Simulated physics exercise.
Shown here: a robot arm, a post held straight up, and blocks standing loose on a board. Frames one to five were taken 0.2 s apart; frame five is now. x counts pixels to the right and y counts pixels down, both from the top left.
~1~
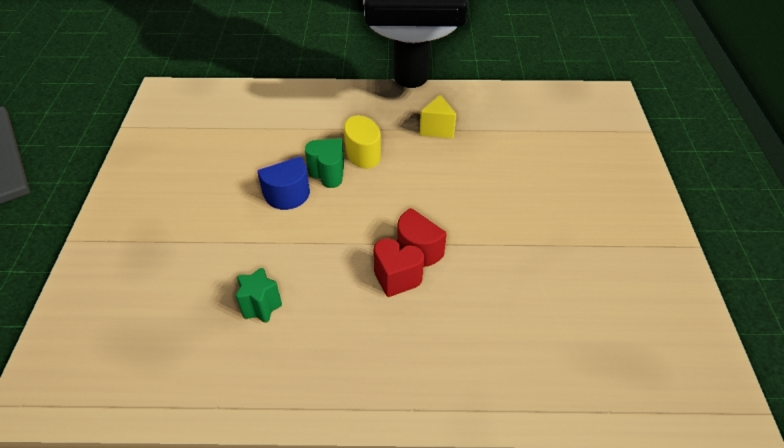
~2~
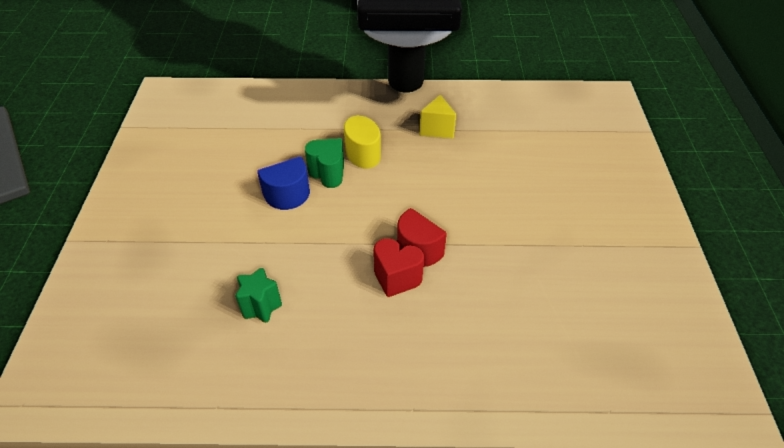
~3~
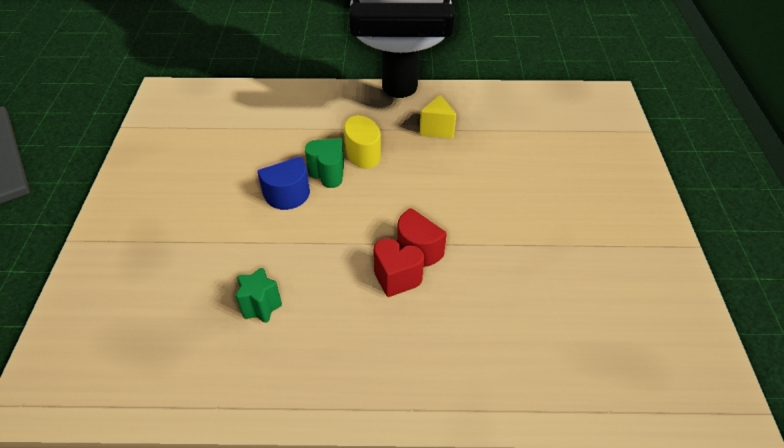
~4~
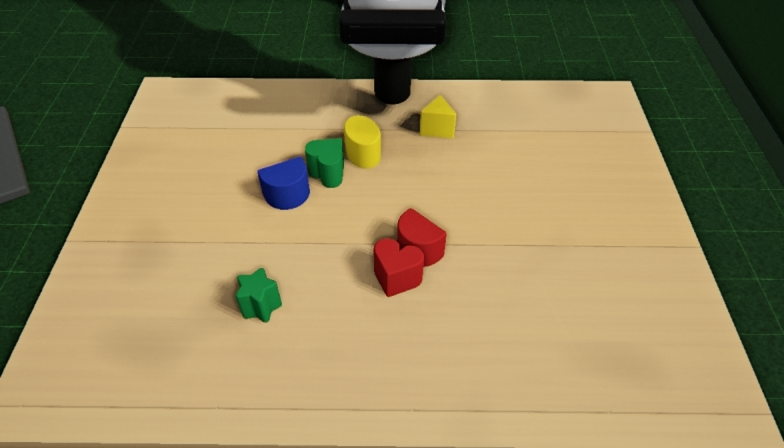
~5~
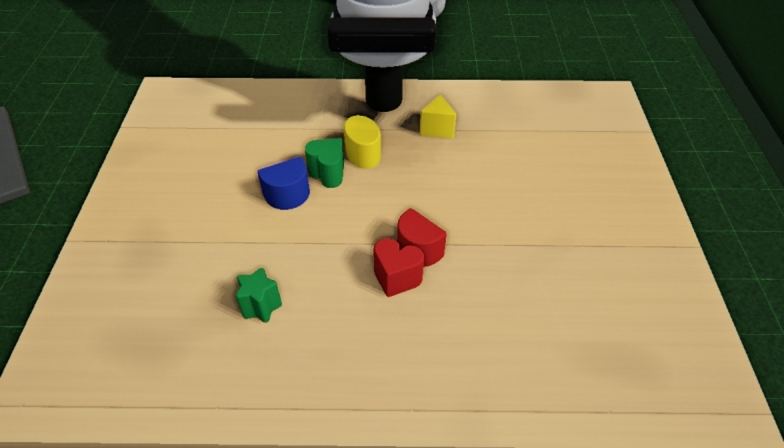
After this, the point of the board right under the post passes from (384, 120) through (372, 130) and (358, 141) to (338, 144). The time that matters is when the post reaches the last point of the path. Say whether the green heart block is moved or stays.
It gets moved.
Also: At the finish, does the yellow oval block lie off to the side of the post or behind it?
I'd say yes.
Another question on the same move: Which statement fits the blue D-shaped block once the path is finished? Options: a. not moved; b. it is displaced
Letter a.
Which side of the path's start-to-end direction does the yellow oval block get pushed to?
To the path's left.
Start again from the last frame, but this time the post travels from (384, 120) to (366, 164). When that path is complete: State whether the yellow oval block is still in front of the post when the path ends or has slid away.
It sits in front of the post.
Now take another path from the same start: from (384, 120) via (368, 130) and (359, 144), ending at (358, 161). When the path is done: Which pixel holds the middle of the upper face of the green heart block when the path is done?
Its top face will be centred at roughly (322, 165).
What follows on the original path. Halfway along, post at (364, 119); green heart block at (322, 152); yellow oval block at (357, 138), turned 15° anticlockwise.
At the end, post at (336, 126); blue D-shaped block not moved; green heart block at (319, 158), turned 30° clockwise; yellow oval block at (354, 144), turned 40° anticlockwise; yellow triangular piece not moved.
